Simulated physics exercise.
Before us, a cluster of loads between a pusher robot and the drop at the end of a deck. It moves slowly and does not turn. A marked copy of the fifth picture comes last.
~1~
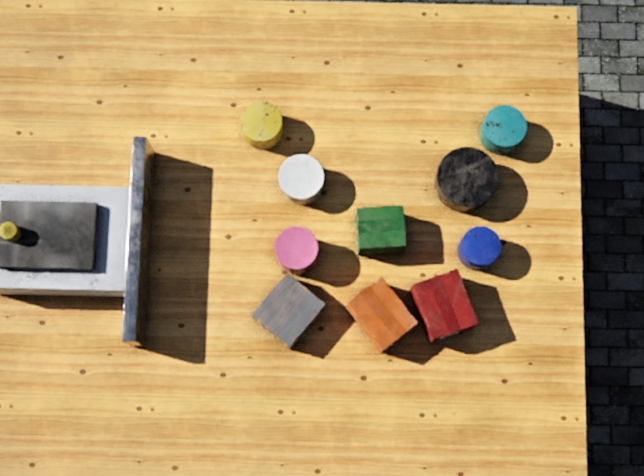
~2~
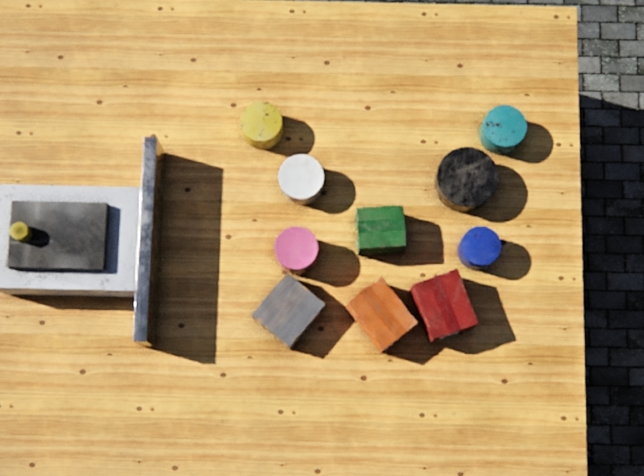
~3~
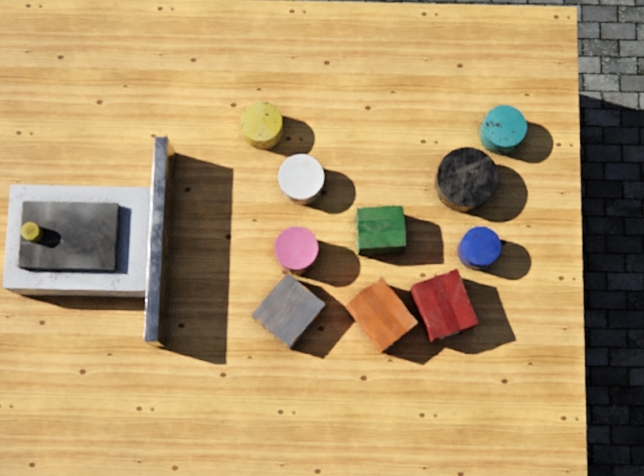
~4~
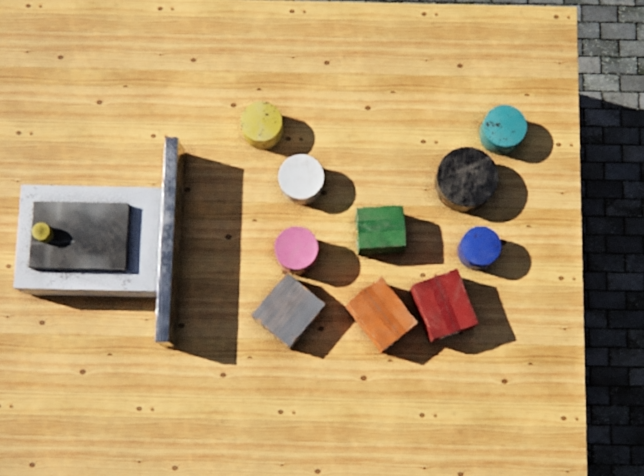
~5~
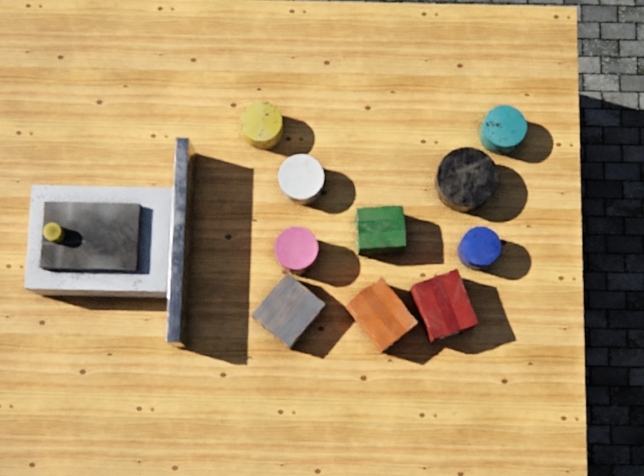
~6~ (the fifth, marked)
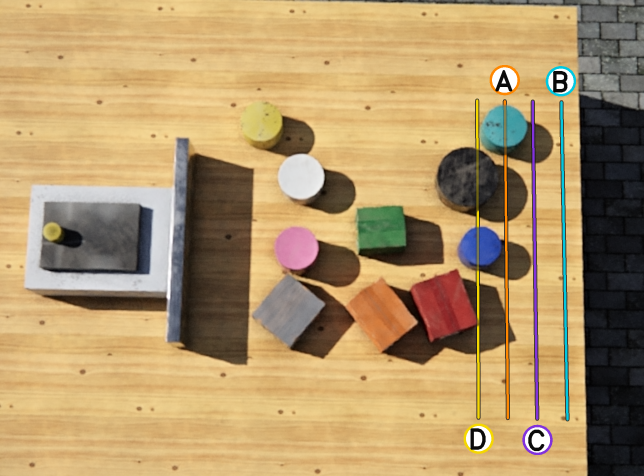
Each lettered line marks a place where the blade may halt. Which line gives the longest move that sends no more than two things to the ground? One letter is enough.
The farthest such stop is A.
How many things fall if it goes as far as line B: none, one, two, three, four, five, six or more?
Six or more.
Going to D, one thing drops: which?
The red box.
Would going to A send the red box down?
Yes.
On the marked copy, A at (506, 255); B at (564, 257); C at (535, 256); D at (478, 255).
Following A. Soon after the start, robot (218, 239); orange parcel (387, 315); grey crate (328, 291).
Later, robot (337, 241); red box (538, 308); turquoise canister (510, 116).
In the end, robot (430, 243); red box over the edge; orange parcel (583, 324); one fallen.
As for the rest, B drops seven; C drops four; D is within the limit but short.
